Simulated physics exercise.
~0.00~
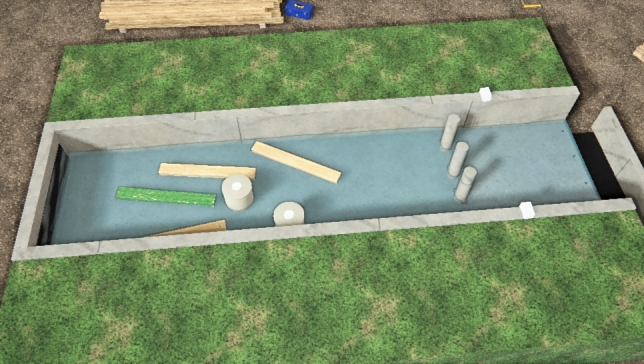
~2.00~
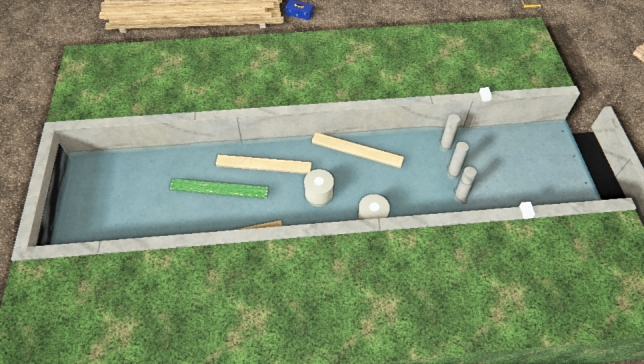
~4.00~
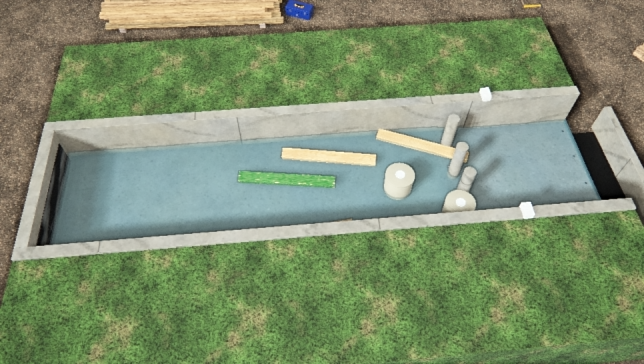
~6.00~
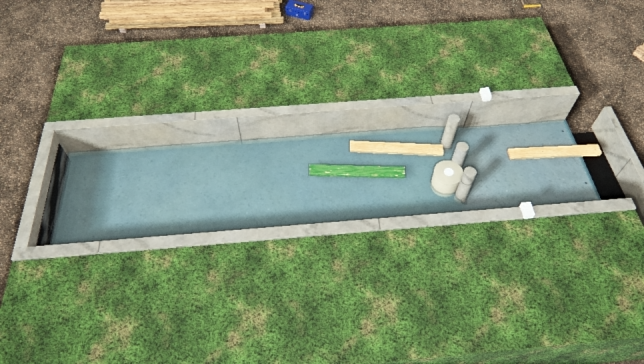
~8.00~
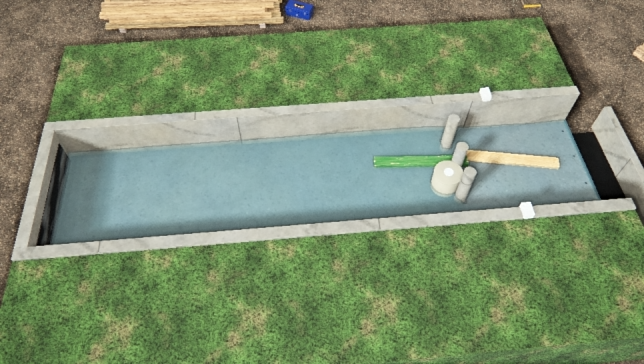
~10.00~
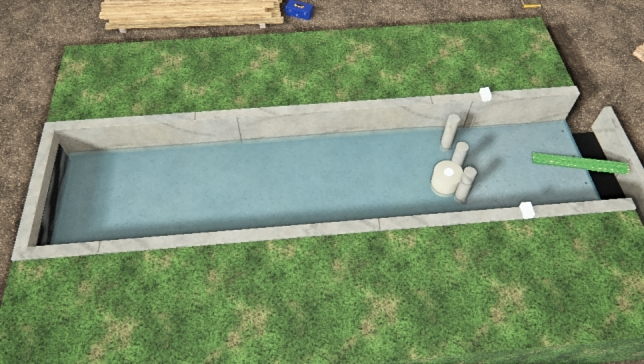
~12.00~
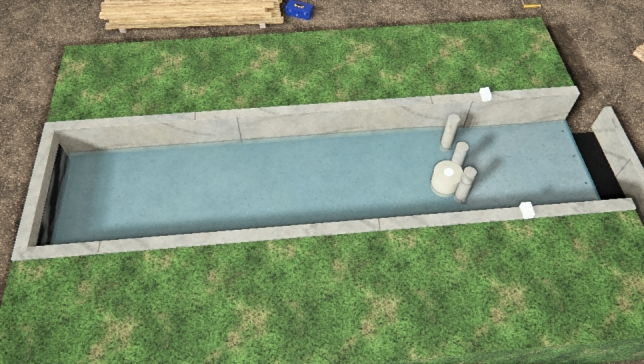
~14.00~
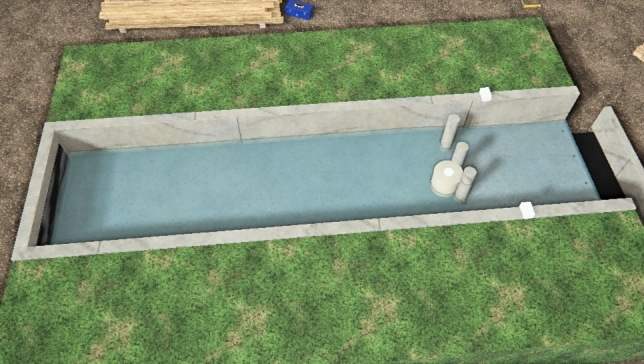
In a straight stone-walled channel between grassy banks, wooden planks and pale round tubs drifted right toward three posts, where one tub lodged while the planks, the green one last, slipped past and out the right end, leaving the tub stuck there.
